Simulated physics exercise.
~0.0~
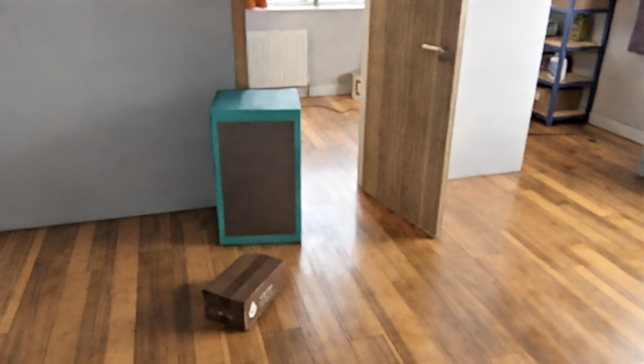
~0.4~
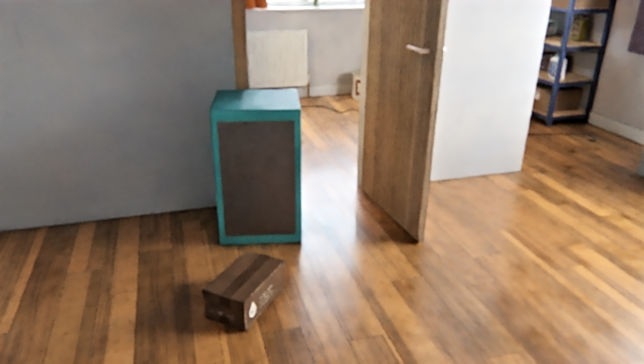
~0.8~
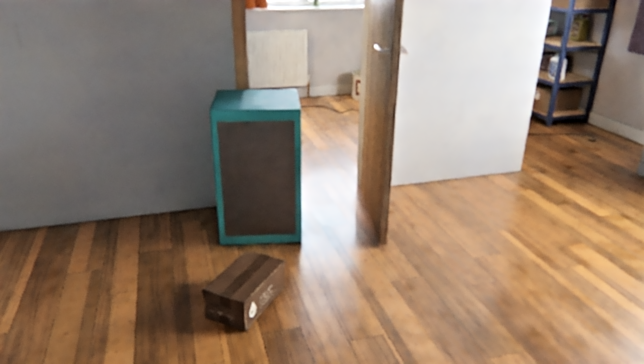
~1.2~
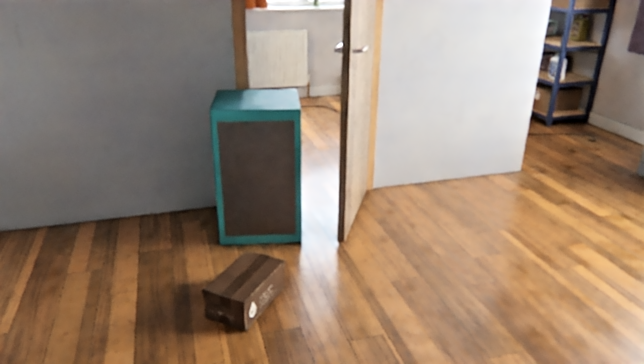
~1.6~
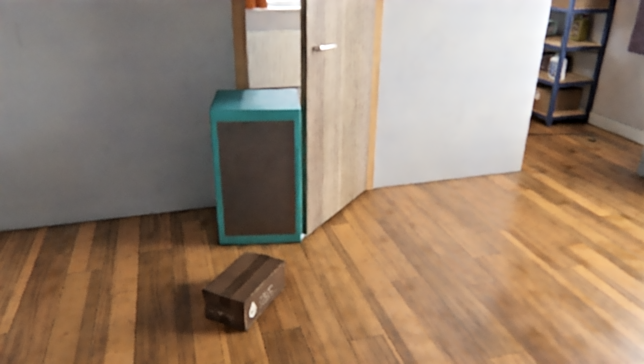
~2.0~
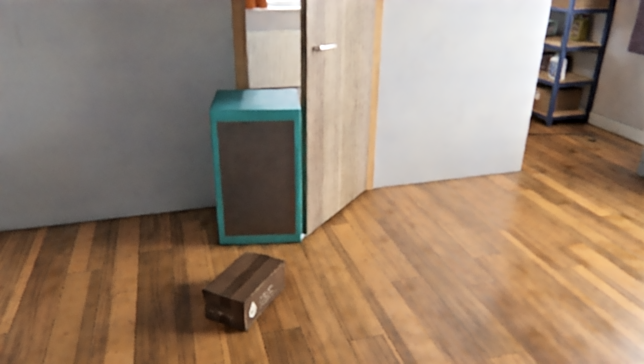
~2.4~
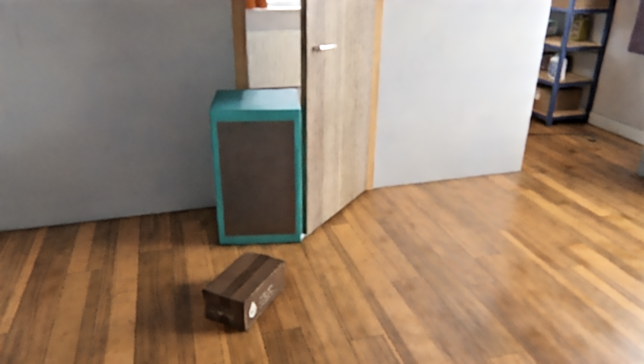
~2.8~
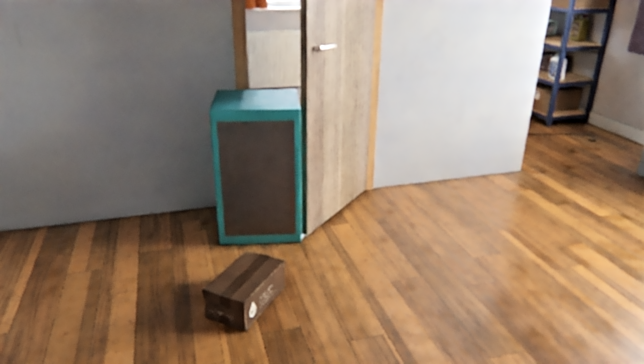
At the start, a wooden door stands wide open in a doorway between grey walls, with a turquoise appliance with a dark front just to its left and a small brown box lying on the wooden floor in front. The door swings leftward on its own, turning edge-on to the view and then showing its other face as it narrows the opening. It reaches the side of the turquoise appliance and stops there. The appliance does not shift, and the brown box stays where it is. The door ends at rest, still partly open against the appliance.
